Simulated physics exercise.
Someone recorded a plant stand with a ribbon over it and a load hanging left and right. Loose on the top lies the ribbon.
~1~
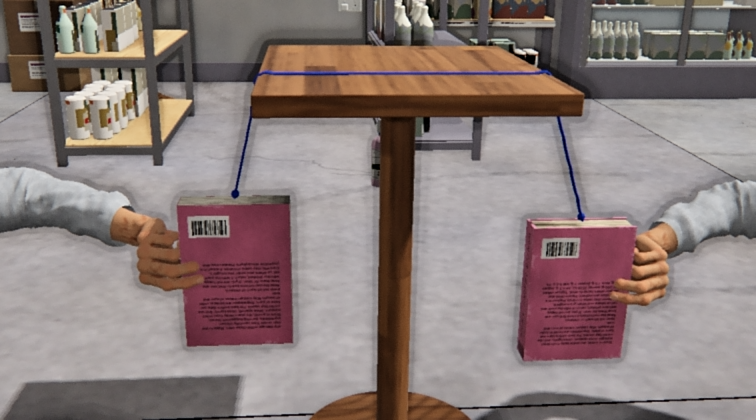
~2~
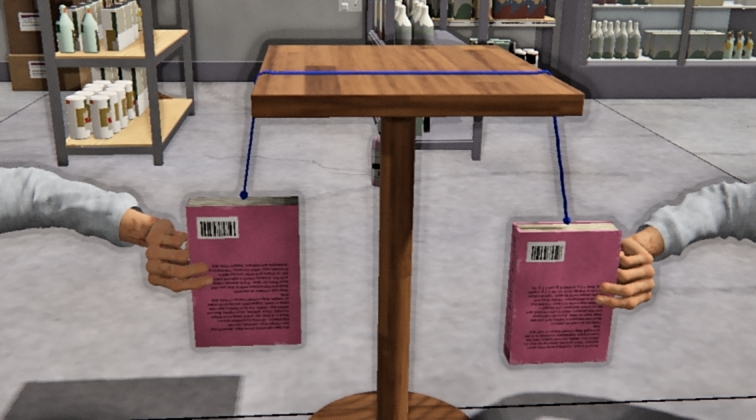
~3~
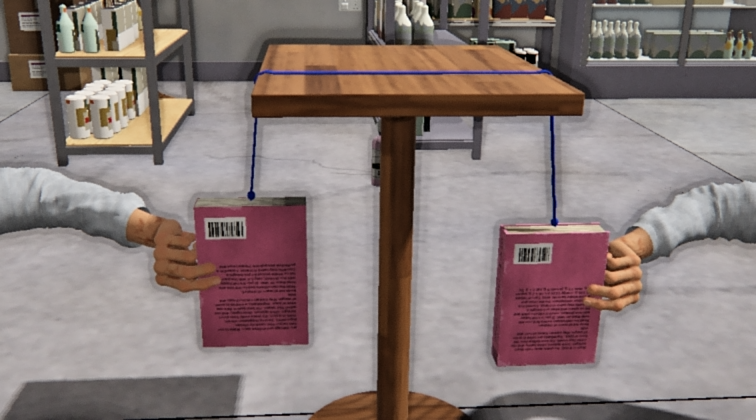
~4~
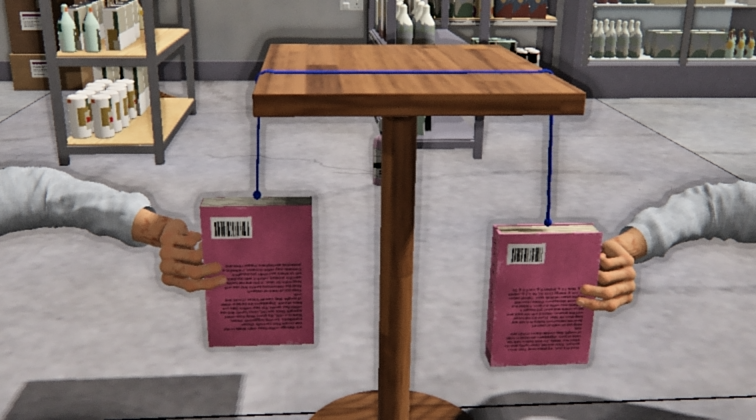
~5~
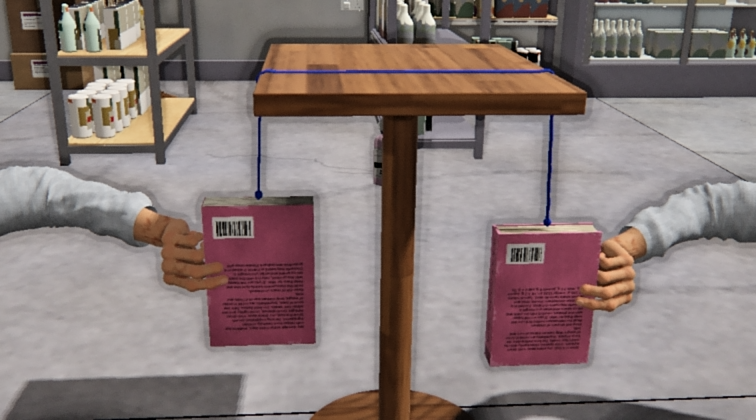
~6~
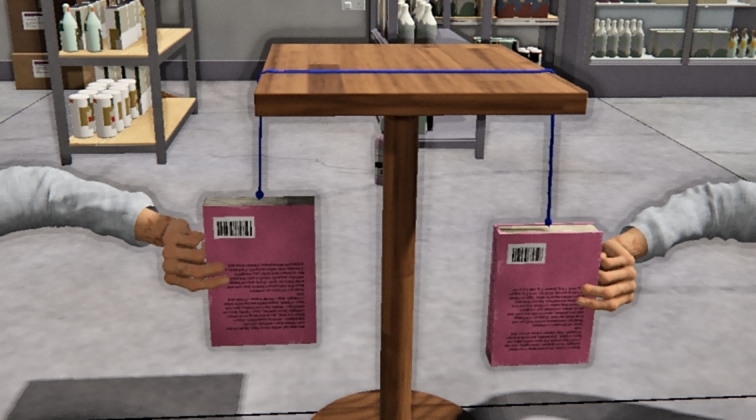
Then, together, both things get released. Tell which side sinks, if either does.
Neither sinks.
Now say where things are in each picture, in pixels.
In the first frame, left book (238, 272); right book (574, 290); ribbon over the top (425, 73).
In the second frame, left book (246, 272); right book (561, 294).
In the third frame, left book (254, 273); right book (548, 296).
In the fourth frame, left book (260, 273); right book (542, 296).
In the fifth frame, left book (261, 272); right book (541, 295).
In the sixth frame, left book (262, 272); right book (542, 295); ribbon over the top (428, 72).
Then, 0.36 s after the last picture, left book hanging as before near (268, 271); right book hanging as before near (537, 295).
Then, 0.94 s after the last picture, left book hanging as before near (266, 271); right book hanging as before near (536, 295).
Then, 1.50 s after the last picture, left book hanging as before near (269, 271); right book hanging as before near (537, 295).
At rest, left book hanging as before near (269, 271); right book hanging as before near (532, 295). The ribbon hangs still.
